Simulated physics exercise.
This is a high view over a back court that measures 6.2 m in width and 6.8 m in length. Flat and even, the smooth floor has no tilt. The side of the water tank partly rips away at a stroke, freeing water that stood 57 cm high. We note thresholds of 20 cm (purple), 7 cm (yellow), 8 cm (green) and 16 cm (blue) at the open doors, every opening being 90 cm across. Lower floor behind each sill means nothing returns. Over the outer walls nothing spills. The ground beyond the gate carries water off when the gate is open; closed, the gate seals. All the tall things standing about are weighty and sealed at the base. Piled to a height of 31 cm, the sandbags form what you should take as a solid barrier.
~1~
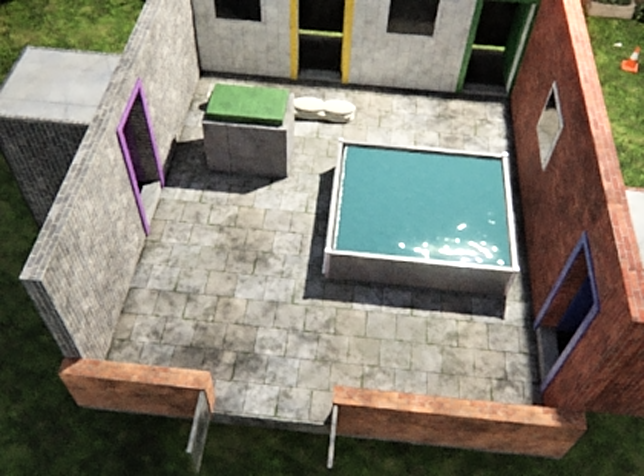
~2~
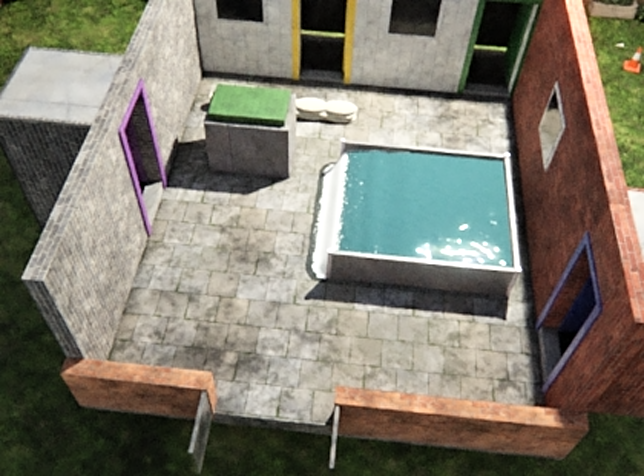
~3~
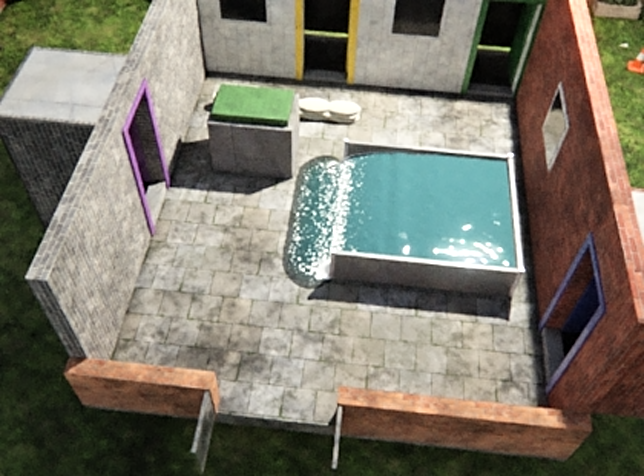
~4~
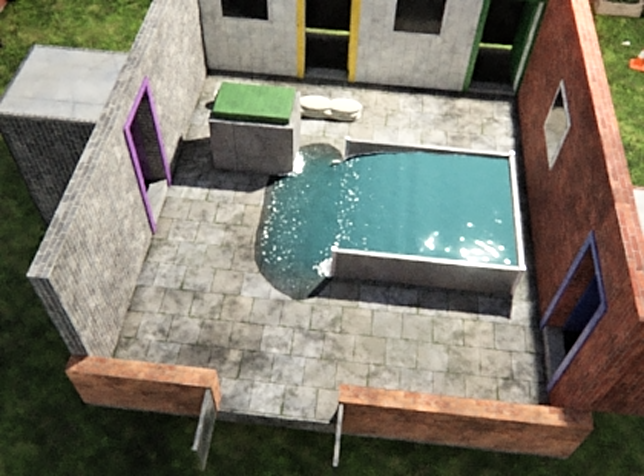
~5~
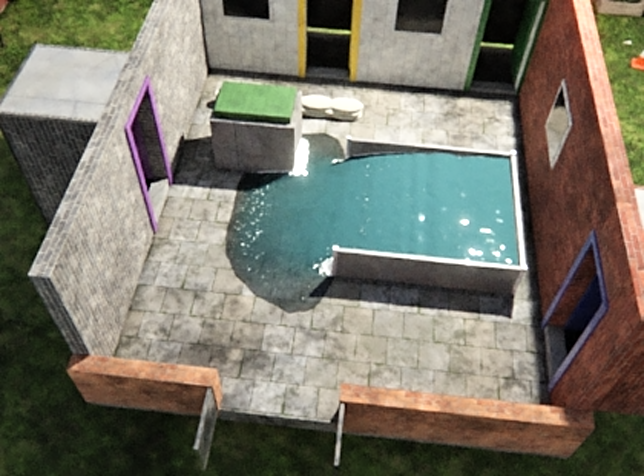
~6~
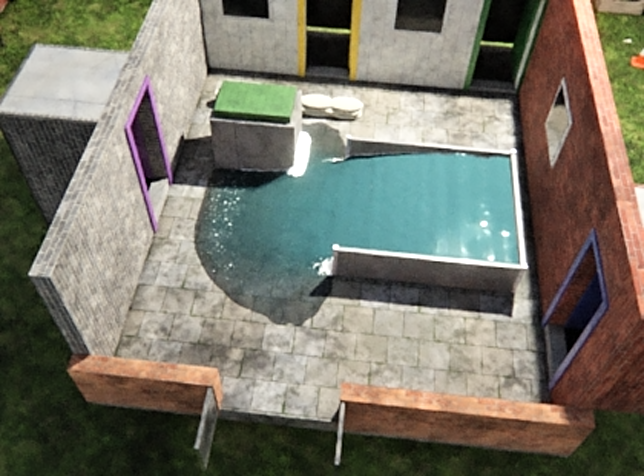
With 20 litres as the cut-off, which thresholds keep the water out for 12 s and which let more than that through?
As I see it, at the purple door the total will be higher than the limit; at the yellow door the total will be lower than the limit; at the green door the total will be higher than the limit; at the blue door the total will be lower than the limit.
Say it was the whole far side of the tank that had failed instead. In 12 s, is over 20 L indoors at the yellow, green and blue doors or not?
So yellow tops it, green tops it, blue stays lower.
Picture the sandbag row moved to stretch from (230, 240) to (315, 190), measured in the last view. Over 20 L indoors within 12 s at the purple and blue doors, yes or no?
So the purple door comes out low enough while the blue door comes out low enough.
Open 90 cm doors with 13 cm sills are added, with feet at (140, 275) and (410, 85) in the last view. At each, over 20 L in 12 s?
The first doorway goes beyond and the second stays inside.
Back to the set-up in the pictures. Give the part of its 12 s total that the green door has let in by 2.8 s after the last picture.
Share by then: ~ 0 %.
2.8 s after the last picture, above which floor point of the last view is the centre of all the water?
Close to (283, 222) in the last picture.
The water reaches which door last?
The answer is the blue door.
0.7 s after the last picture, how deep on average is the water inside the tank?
About 37 centimetres on average.
Then, 0.7 s after the last picture water covers 30 % of the floor and is deepest (36 cm) near (168, 194); purple door 34 cm at the sill, 11 L in, yellow door not reached, green door not reached, blue door not reached.
Then, 1.5 s after the last picture water covers 45 % of the floor and is deepest (37 cm) near (165, 202); purple door 37 cm at the sill, 73 L in, yellow door not reached, green door not reached, blue door not reached.
Then, 2.8 s after the last picture water covers 60 % of the floor and is deepest (38 cm) near (106, 379); purple door 29 cm at the sill, 162 L in, yellow door not reached, green door not reached, blue door not reached.
Then, 6.3 s after the last picture water covers 95 % of the floor and is deepest (17 cm) near (501, 111); purple door 12 cm at the sill, 181 L in, yellow door 3 cm at the sill, 0 L in, green door 14 cm at the sill, 6 L in, blue door 16 cm at the sill, 0 L in.
Then, 11.3 s after the last picture water covers 95 % of the floor and is deepest (12 cm) near (446, 417); purple door 5 cm at the sill, 182 L in, yellow door 6 cm at the sill, 0 L in, green door 9 cm at the sill, 52 L in, blue door 11 cm at the sill, 0 L in.
